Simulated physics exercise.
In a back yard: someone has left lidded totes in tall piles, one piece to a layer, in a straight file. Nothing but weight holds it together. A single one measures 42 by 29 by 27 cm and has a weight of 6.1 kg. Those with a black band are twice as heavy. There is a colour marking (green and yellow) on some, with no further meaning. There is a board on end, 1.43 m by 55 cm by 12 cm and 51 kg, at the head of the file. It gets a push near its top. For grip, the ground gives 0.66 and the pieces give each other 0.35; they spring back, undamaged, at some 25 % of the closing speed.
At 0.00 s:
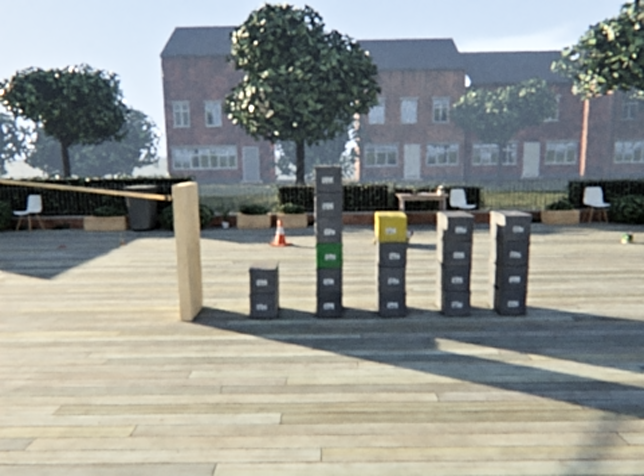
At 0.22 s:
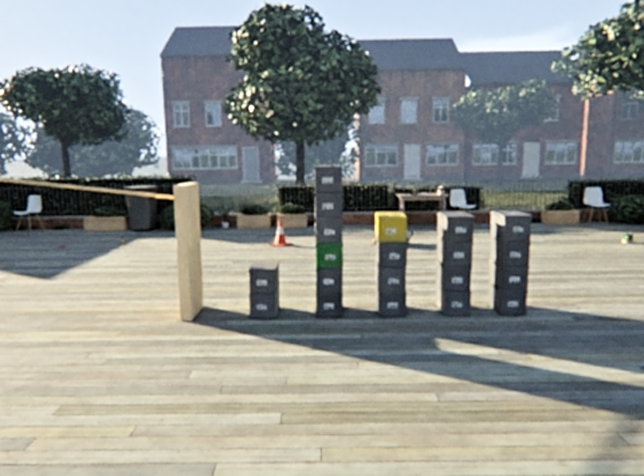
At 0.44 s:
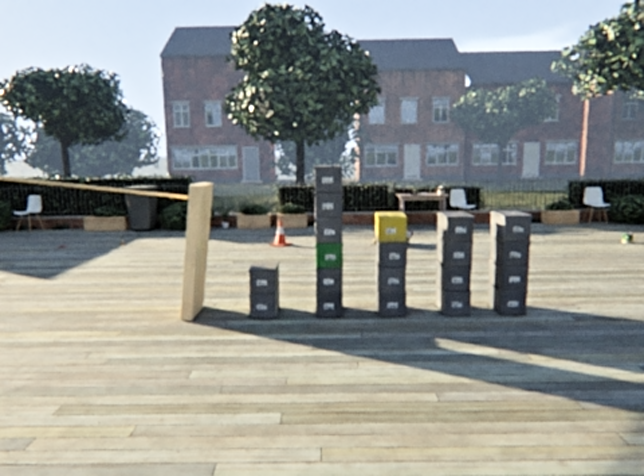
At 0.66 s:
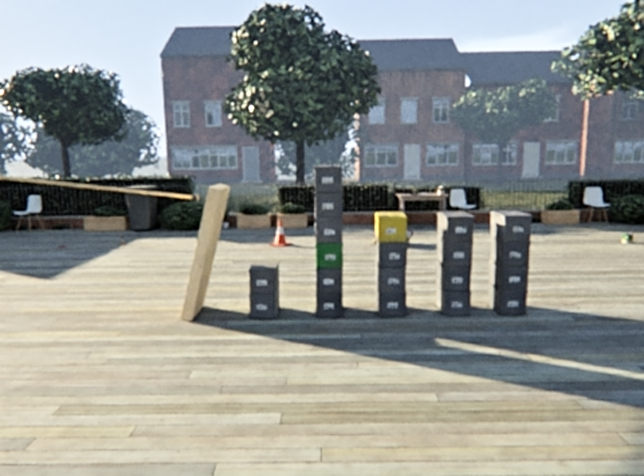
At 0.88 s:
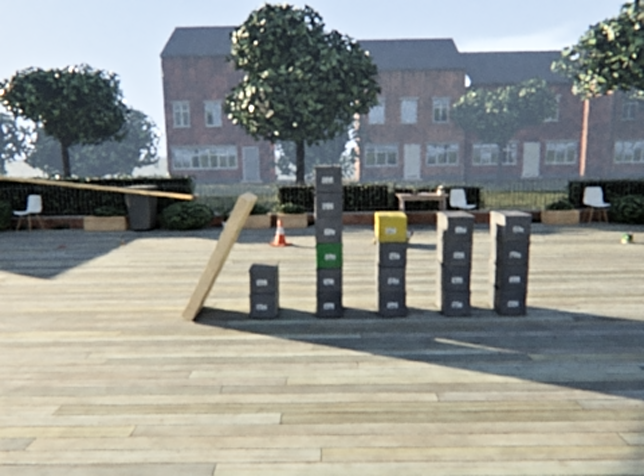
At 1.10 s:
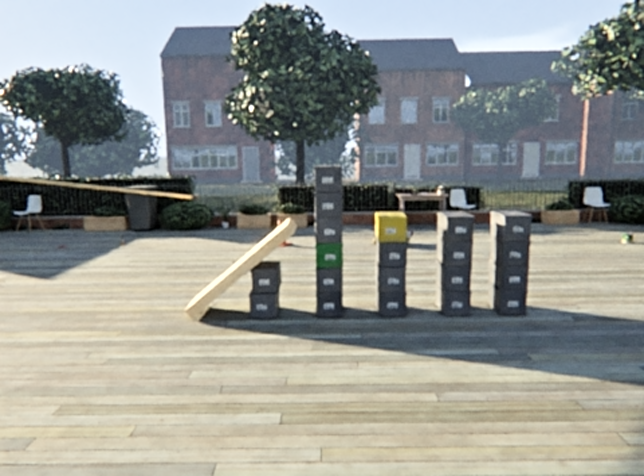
A long pole nudged the top of an upright wooden board, which leaned farther and farther right onto a short stack of dark boxes, shifting the top one slightly, while the taller stacks stayed still.
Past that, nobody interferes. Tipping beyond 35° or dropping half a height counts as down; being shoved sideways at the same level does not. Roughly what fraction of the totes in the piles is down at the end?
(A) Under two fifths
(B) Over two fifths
Option A: Under two fifths.
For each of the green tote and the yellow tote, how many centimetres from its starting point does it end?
Green 0 cm, yellow 0 cm.
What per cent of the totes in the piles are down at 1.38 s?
It's 0 percent at that point.
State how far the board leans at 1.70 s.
At that moment it leans around 70° from upright.
After 1.22 s, board 59° from upright; none of the 20 totes down, 1 disturbed.
After 1.38 s, board 62° from upright; none of the 20 totes down, 2 disturbed.
After 1.70 s, board 71° from upright; 1 of the 20 totes down.
In the end (2.3 s), board 72° from upright; 1 of the 20 totes down; green tote unmoved; yellow tote unmoved. That is 5 per cent. From the last view, middles, green tote near (330, 252), yellow tote near (391, 227).
